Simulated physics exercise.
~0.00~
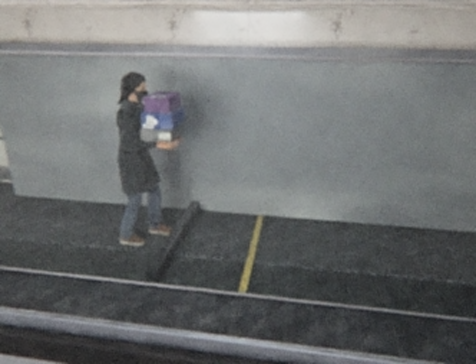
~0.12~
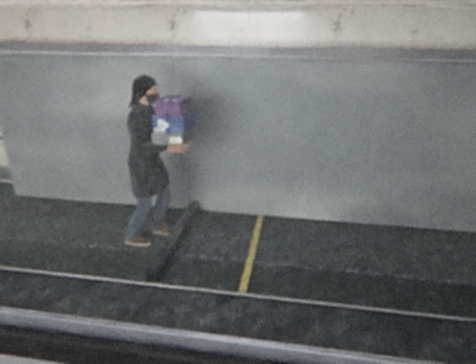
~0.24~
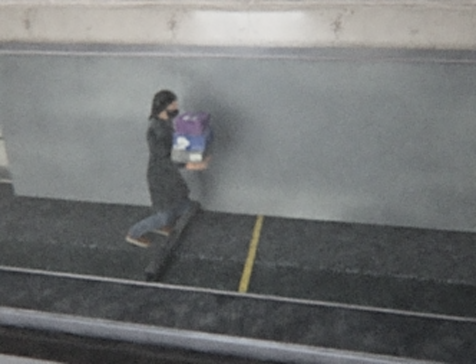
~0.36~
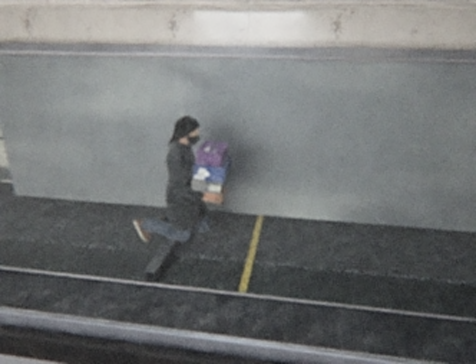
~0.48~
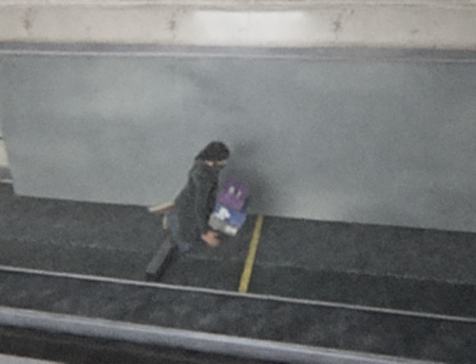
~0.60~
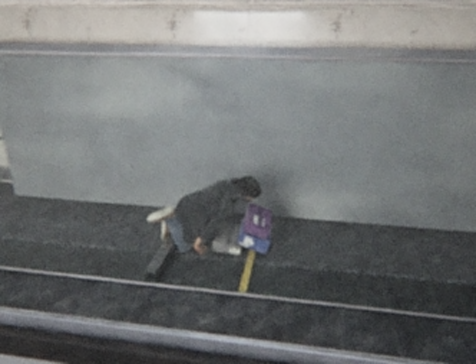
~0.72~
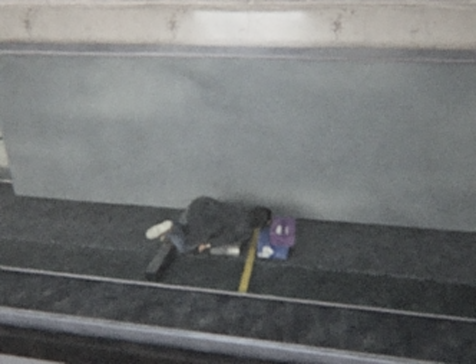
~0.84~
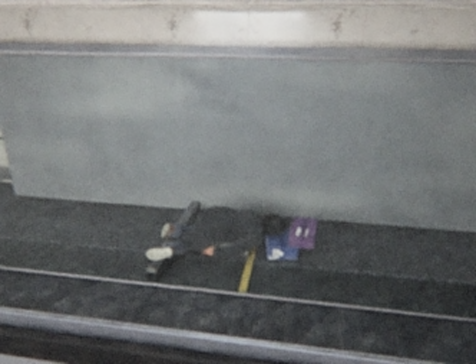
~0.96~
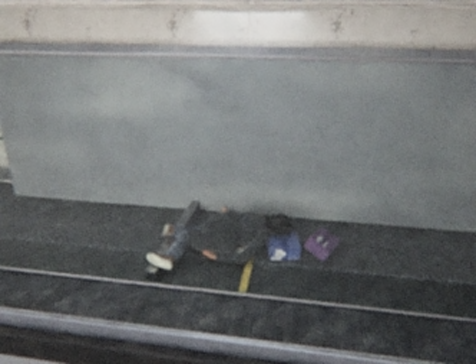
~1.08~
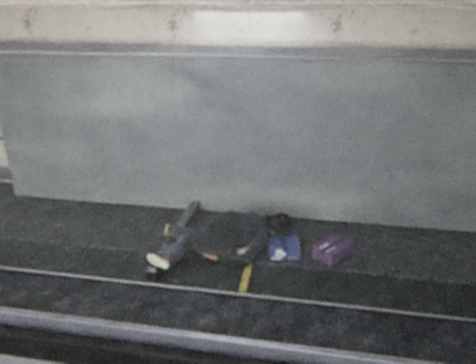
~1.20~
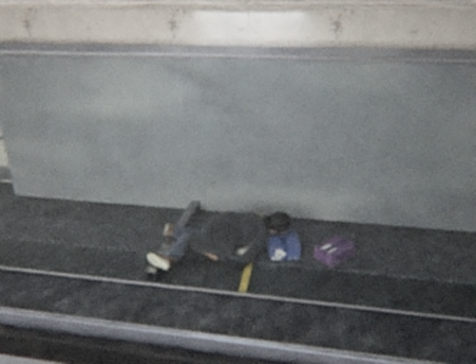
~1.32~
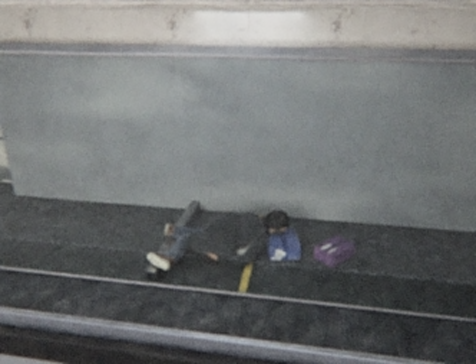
On a dark floor, a person carrying boxes falls forward and lies still among them.
